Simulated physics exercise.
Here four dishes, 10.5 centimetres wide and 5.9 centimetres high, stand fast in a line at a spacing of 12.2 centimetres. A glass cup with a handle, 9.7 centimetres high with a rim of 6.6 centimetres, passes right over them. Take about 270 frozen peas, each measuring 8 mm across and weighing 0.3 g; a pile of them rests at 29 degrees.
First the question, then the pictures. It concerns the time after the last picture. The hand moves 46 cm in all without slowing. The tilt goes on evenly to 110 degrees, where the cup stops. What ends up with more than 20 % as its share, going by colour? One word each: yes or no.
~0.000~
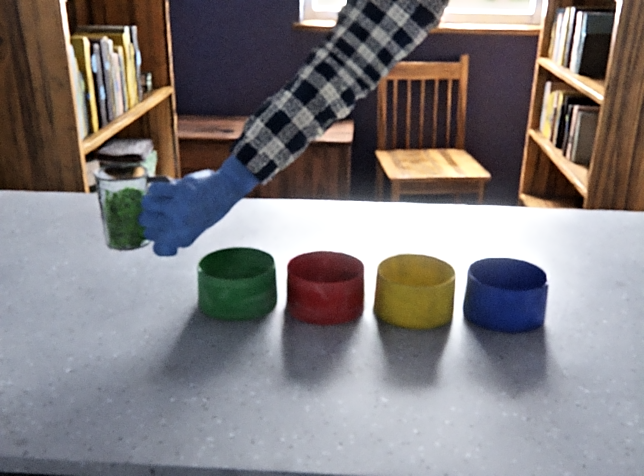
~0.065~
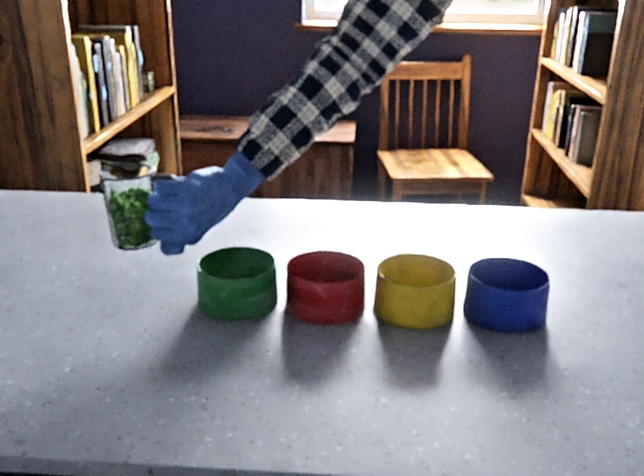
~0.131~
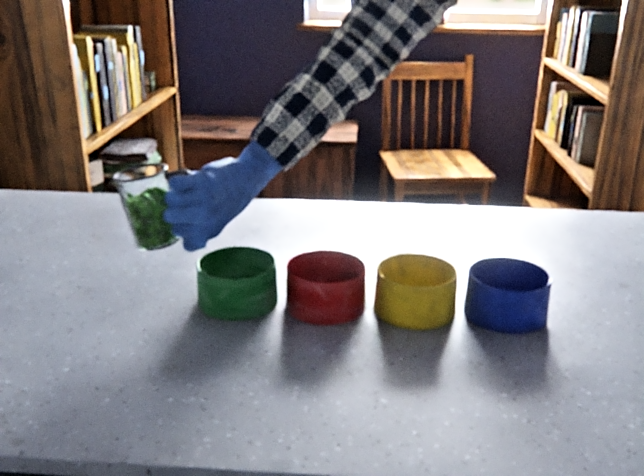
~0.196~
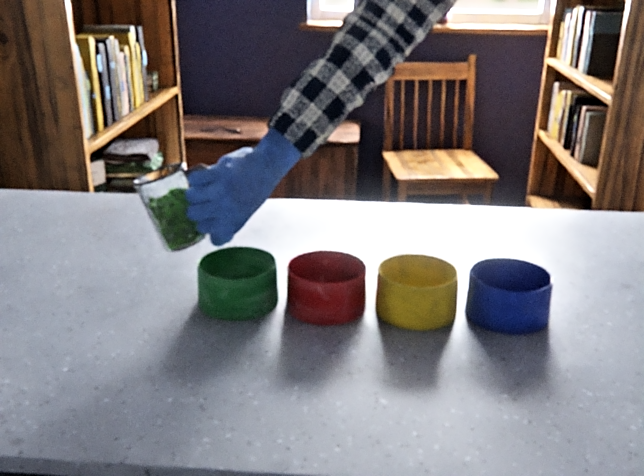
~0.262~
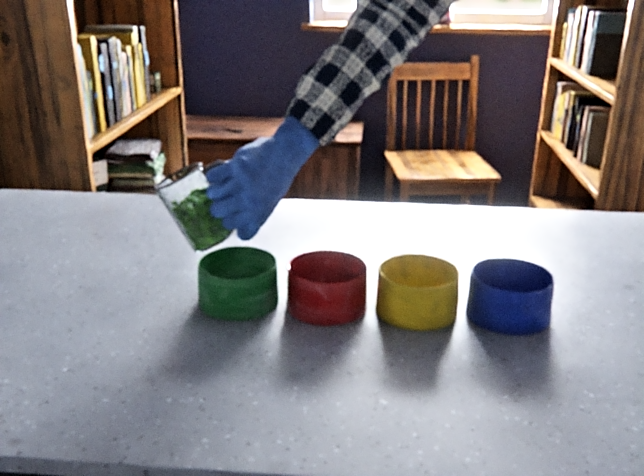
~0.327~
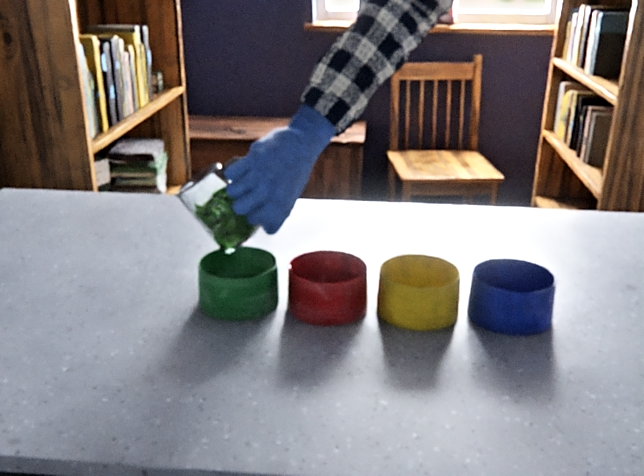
Red dish: No; blue dish: No; green dish: No; yellow dish: Yes; counter: No.
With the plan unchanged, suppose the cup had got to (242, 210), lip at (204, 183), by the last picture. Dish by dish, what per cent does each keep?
Red 0; blue 0; green 0; yellow 100.
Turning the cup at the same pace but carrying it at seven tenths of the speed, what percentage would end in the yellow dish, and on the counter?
Result - yellow dish: 40; counter: 10.
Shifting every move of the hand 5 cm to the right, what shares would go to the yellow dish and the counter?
Then the yellow dish would get 30 and the counter 60.
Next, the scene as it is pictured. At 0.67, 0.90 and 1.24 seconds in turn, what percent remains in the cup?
Series: 100 / 95 / 60 per cent.
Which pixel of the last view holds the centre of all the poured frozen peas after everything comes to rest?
I'd say roughly (414, 299).
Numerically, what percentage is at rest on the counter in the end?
The figure is about 0 percent.
After 0.67 s, tilt 79 degrees; cup holds 100 %.
After 0.90 s, tilt 107 degrees; cup holds 95 %, yellow 5 %.
Then, at 1.24 s, tilt 110 degrees; cup holds 60 %, yellow 40 %.
By 2.3 s all is still; red 0 %, blue 0 %, green 0 %, yellow 100 %, counter 0 %.
